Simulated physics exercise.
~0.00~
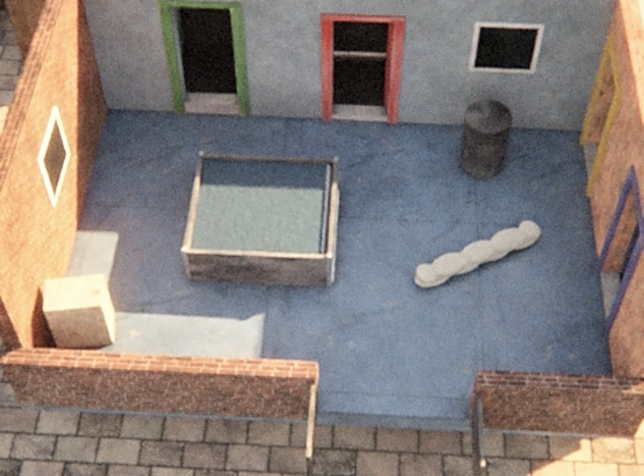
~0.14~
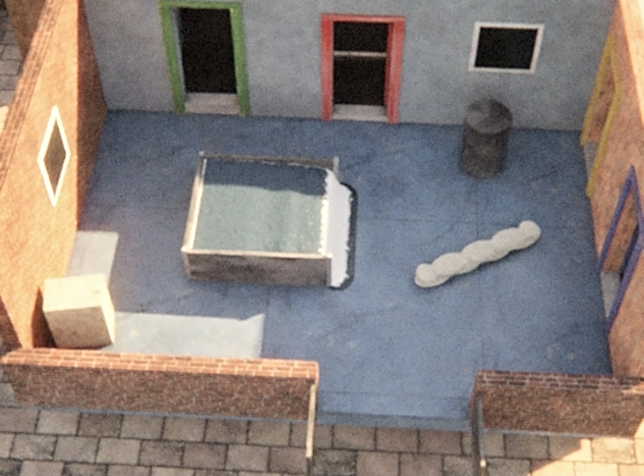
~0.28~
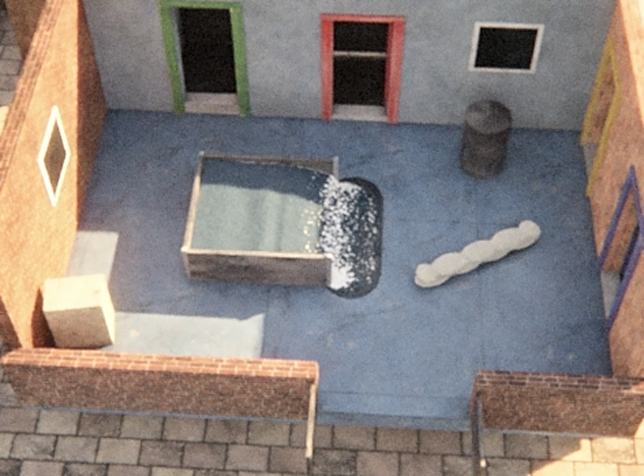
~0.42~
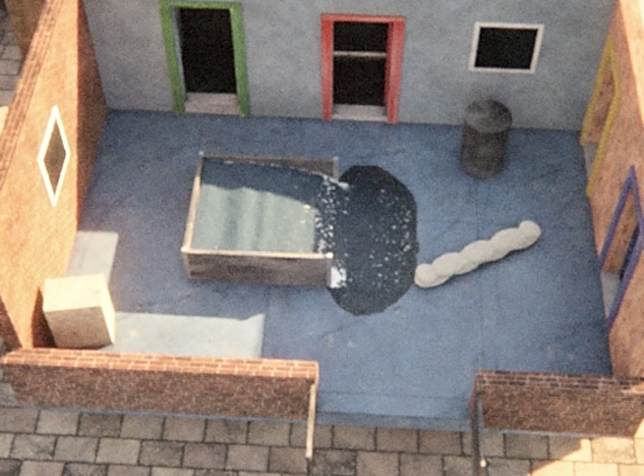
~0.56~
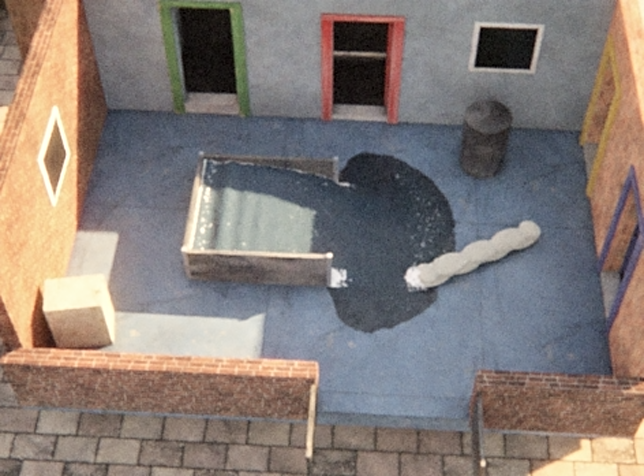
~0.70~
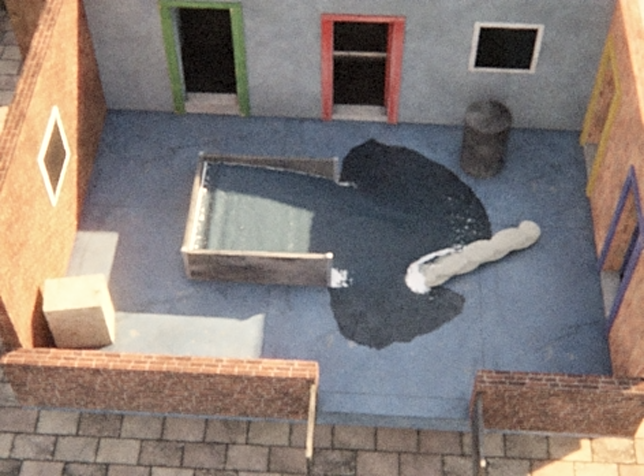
Water burst out through the right side of the square tank in the walled yard, spread across the blue floor in a widening dark pool, and pushed against the pale twisted barrier, streaming along its upper side.
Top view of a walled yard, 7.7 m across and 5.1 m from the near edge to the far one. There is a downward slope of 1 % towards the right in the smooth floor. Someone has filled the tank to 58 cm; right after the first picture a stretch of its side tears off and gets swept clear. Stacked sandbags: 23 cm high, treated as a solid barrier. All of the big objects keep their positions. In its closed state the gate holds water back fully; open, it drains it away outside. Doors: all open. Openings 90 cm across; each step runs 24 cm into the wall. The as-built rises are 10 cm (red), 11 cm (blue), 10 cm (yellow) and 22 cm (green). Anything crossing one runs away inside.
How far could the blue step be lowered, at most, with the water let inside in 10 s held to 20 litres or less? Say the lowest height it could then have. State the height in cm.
It could then stand at about 9 cm.
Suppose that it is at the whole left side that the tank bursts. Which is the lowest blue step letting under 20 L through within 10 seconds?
Then something near 5.5 cm.
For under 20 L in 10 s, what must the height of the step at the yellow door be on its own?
For yellow: Close to 29 cm.
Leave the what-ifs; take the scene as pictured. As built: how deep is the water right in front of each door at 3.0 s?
Centimetres: Red = 2, blue = 5, yellow = 27, green = 0.
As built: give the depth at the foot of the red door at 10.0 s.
4.0 cm.
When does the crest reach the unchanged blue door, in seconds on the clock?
Near 5.0 seconds.
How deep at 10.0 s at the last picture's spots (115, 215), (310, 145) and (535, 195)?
In that order: 2, 4 and 6 cm.
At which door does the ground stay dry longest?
Last: Green.
After 1.4 s water covers 30 % of the floor, deepest (32 cm) near (430, 269); it has not reached the blue door.
After 3.0 s water covers 45 % of the floor, deepest (33 cm) near (574, 132); 5 cm at the blue door, 0 litres in over its 11 cm step.
After 10.0 s water covers 85 % of the floor, deepest (8 cm) near (609, 410); 6 cm at the blue door, 9 litres in over its 11 cm step.
At the blue door as built, the water arrived by 2.5 s and peaked near 12 cm at 5.0 s.
With a step of 8 cm, 28 litres would have come in within the 10 s; with 10.5 cm, 12 litres. So under 20 litres takes about 9 cm.
